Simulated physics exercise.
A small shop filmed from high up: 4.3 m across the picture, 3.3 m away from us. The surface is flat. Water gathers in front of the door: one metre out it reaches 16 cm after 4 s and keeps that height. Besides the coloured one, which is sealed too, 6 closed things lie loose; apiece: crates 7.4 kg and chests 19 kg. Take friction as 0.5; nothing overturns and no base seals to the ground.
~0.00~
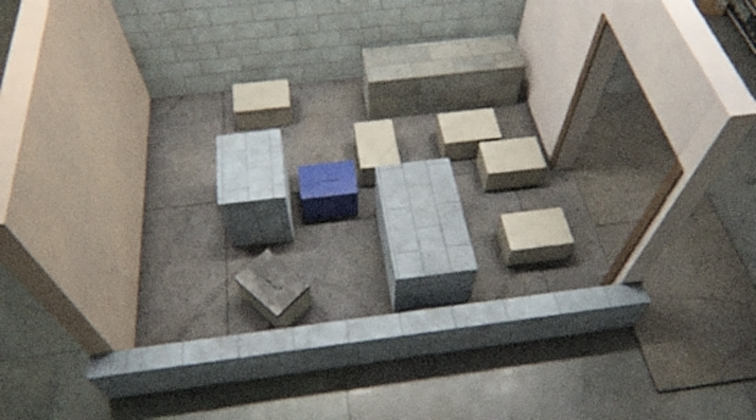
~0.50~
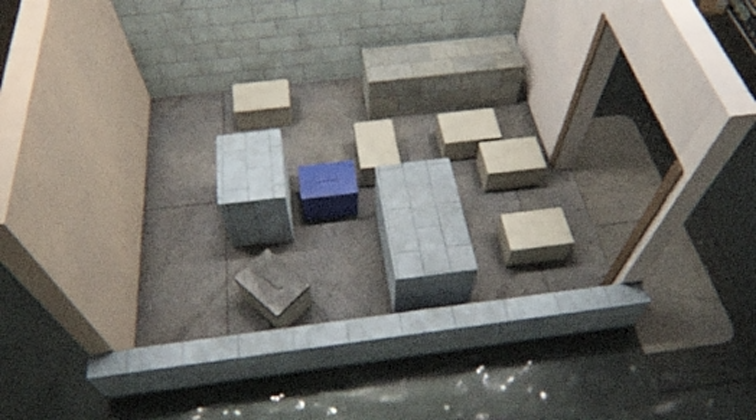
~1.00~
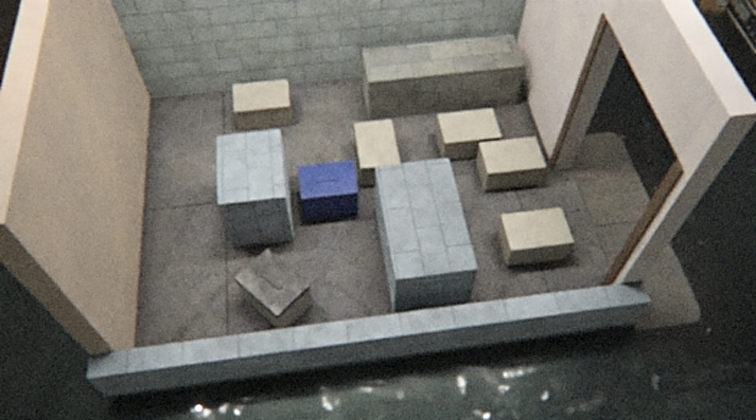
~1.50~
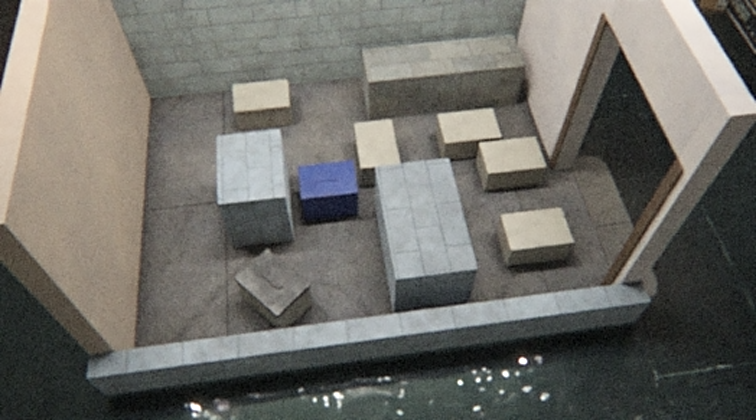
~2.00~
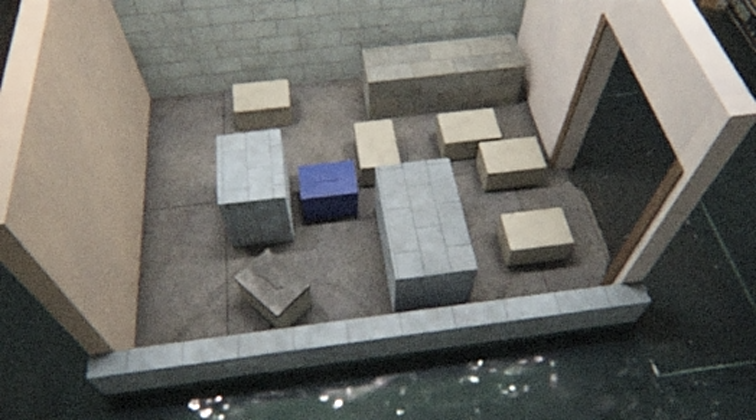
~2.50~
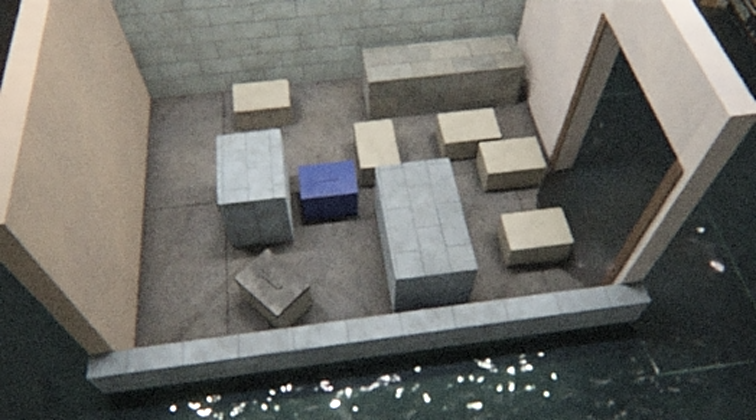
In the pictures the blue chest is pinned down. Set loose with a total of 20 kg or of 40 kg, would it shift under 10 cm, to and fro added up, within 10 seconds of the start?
For it, the smaller load will do.
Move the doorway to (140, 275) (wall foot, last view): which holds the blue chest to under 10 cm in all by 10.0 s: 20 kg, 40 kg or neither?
In that case only the larger load is enough.
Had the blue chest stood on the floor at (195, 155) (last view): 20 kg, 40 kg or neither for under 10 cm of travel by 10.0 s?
Either load holds.
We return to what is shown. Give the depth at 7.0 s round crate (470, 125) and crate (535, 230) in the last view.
About 7 and 13 cm.
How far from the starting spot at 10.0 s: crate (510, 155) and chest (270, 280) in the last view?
In turn: 20 cm, 0 cm.
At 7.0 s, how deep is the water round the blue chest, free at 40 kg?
Roughly 2 cm.
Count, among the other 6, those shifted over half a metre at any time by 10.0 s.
I count 4.
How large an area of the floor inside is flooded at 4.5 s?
Some 3.0 m2.
After 3.5 s the blue chest would be 0 cm from its start with 20 kg and 0 cm from its start with 40 kg; 0 cm of water round it then.
After 4.5 s the blue chest would be 0 cm from its start with 20 kg and 0 cm from its start with 40 kg; 0 cm of water round it then.
After 7.0 s the blue chest would be 0 cm from its start with 20 kg and 0 cm from its start with 40 kg; 2 cm of water round it then.
After 10.0 s the blue chest would be 0 cm from its start with 20 kg and 0 cm from its start with 40 kg; 6 cm of water round it then.
